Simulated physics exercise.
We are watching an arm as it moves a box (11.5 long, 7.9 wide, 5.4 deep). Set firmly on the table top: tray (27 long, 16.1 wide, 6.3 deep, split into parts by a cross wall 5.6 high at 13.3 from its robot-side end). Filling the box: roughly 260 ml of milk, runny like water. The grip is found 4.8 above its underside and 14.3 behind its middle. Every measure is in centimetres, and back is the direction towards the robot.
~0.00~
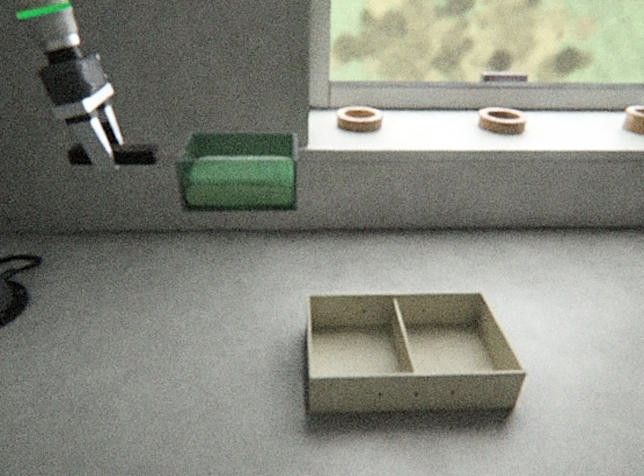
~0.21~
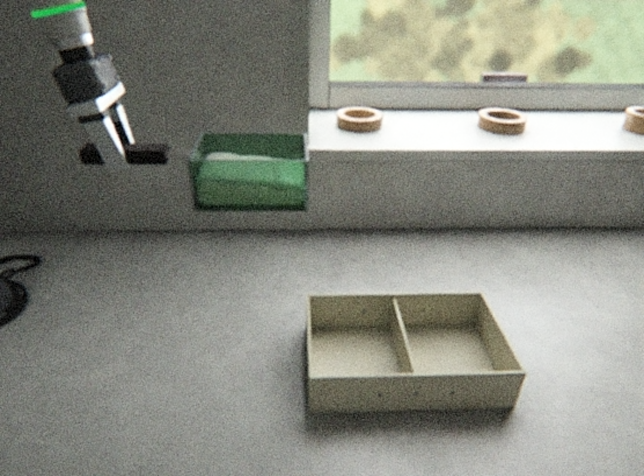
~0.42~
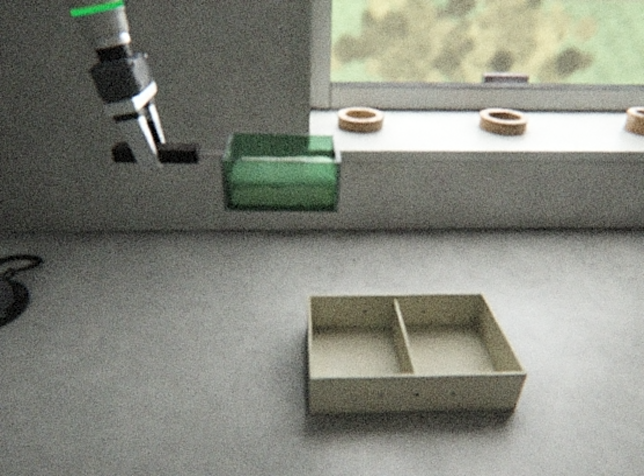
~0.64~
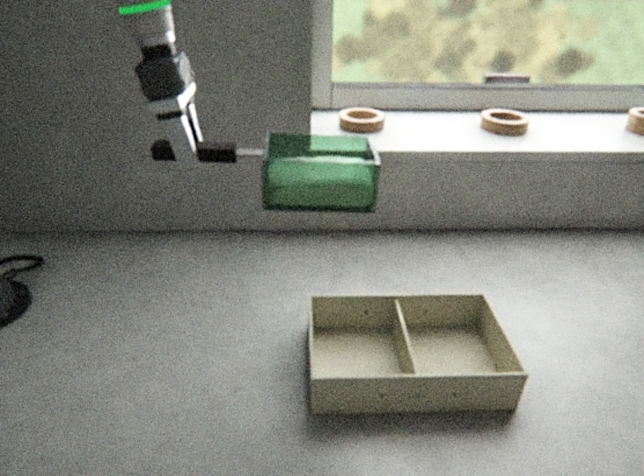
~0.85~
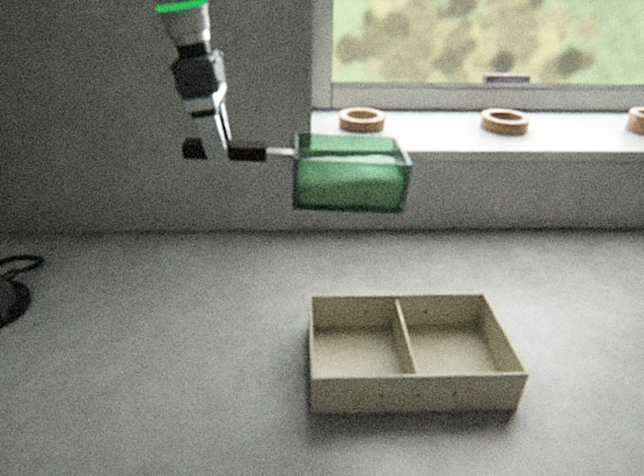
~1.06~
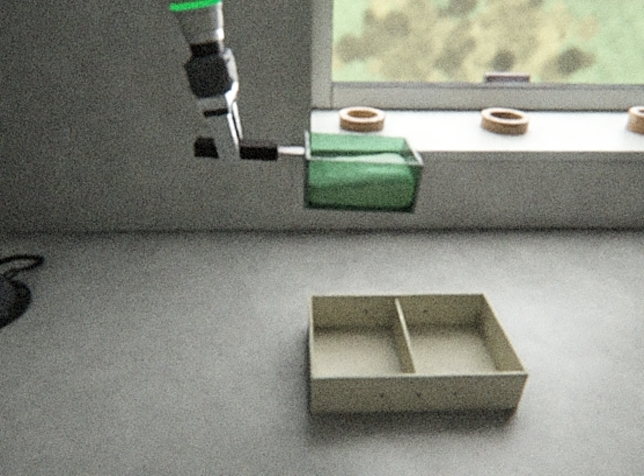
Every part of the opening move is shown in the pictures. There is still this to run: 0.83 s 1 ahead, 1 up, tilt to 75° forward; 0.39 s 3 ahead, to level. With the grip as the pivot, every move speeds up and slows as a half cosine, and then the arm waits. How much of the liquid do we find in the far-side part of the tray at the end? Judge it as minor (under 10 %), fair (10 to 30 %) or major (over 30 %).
Minor.
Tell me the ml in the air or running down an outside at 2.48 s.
Roughly 25 ml.
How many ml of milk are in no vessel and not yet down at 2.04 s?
I'd say around 10 ml.
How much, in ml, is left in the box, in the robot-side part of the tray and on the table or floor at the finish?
Approx. 60 / 150 / 30 ml, in that order.
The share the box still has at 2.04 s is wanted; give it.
35 per cent, roughly.
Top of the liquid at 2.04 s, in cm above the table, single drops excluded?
It reaches up to about 21 cm above the table.
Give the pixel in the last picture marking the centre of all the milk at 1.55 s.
It sits close to pixel (339, 256).
After 1.55 s, tilted 49° forward, liquid up to 22 above the table; 215 ml in the box, 40 ml in the air or running down outside.
After 2.04 s, tilted 52° forward, liquid up to 33 above the table; 150 ml in the robot-side part, 90 ml in the box, 5 ml on the table or floor, 10 ml in the air or running down outside.
After 2.48 s, level, liquid up to 35 above the table; 150 ml in the robot-side part, 65 ml in the box, 15 ml on the table or floor, 25 ml in the air or running down outside.
After 3.28 s, level, liquid up to 31 above the table; 150 ml in the robot-side part, 65 ml in the box, 30 ml on the table or floor, 10 ml in the far-side part.
In the end, 150 ml in the robot-side part, 65 ml in the box, 30 ml on the table or floor, 10 ml in the far-side part. That is 4 % in the far-side part of the tray.
